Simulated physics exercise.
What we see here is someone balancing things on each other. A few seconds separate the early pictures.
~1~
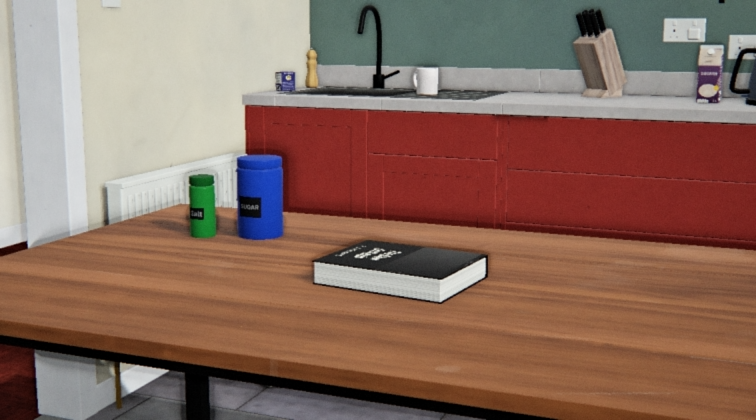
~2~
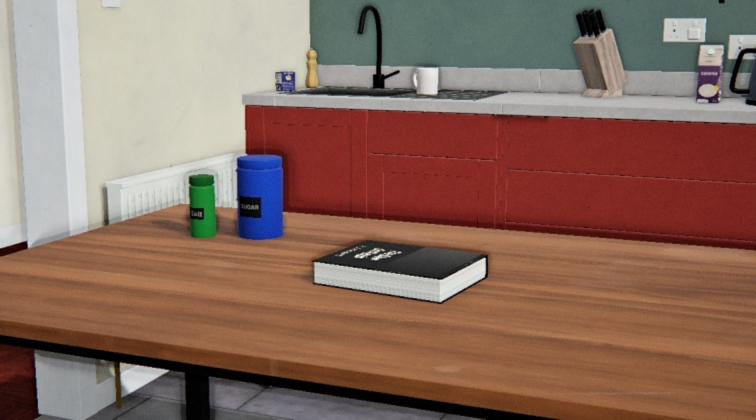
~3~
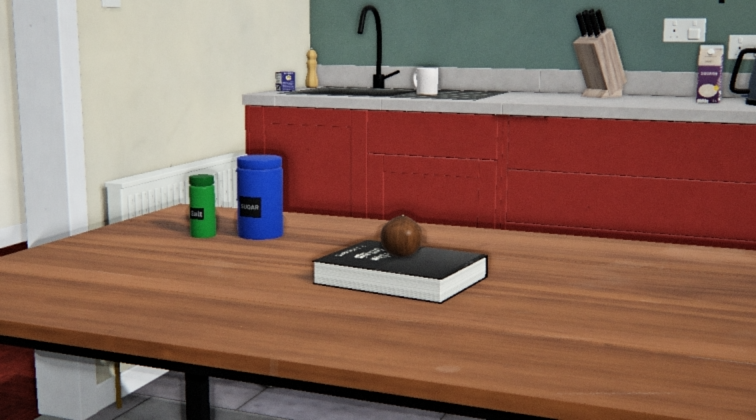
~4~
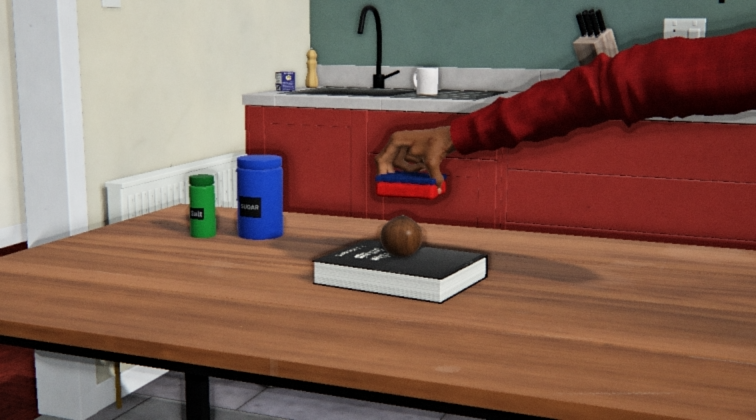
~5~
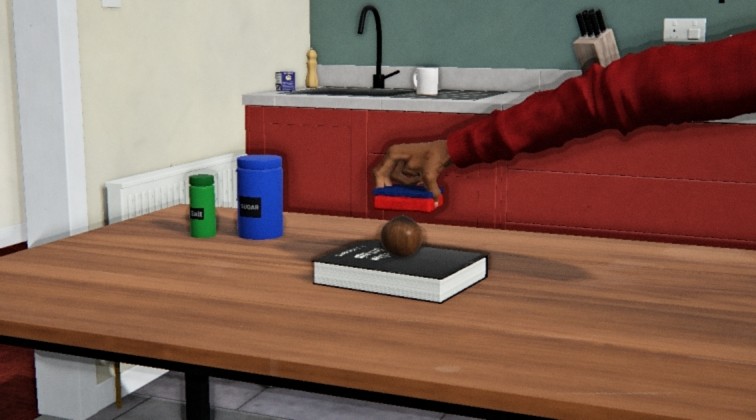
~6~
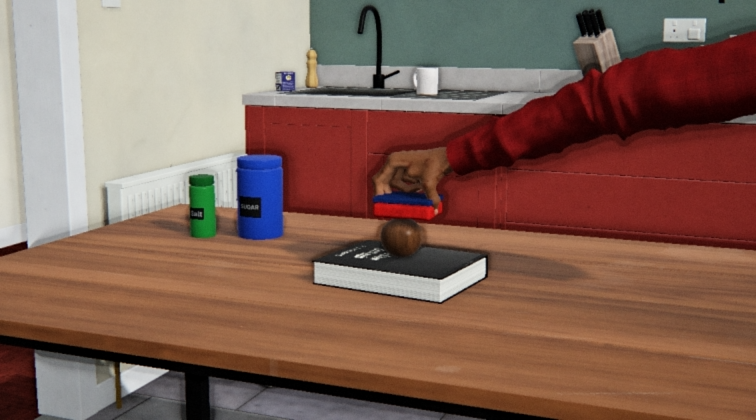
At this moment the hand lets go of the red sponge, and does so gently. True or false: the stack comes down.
True.
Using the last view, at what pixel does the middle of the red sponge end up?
The object winds up at approximately (517, 282).
Then, 0.40 s later than the last frame, red sponge now fallen.
Then, 0.70 s later than the last frame, things are still on the move.
Then, 0.90 s later than the last frame, as before.
Then, 1.70 s later than the last frame, nothing new.
When it is over, fallen, red sponge; the other 4 as before. End places, in pixels of the last picture, red sponge near (517, 282). The pile comes apart.
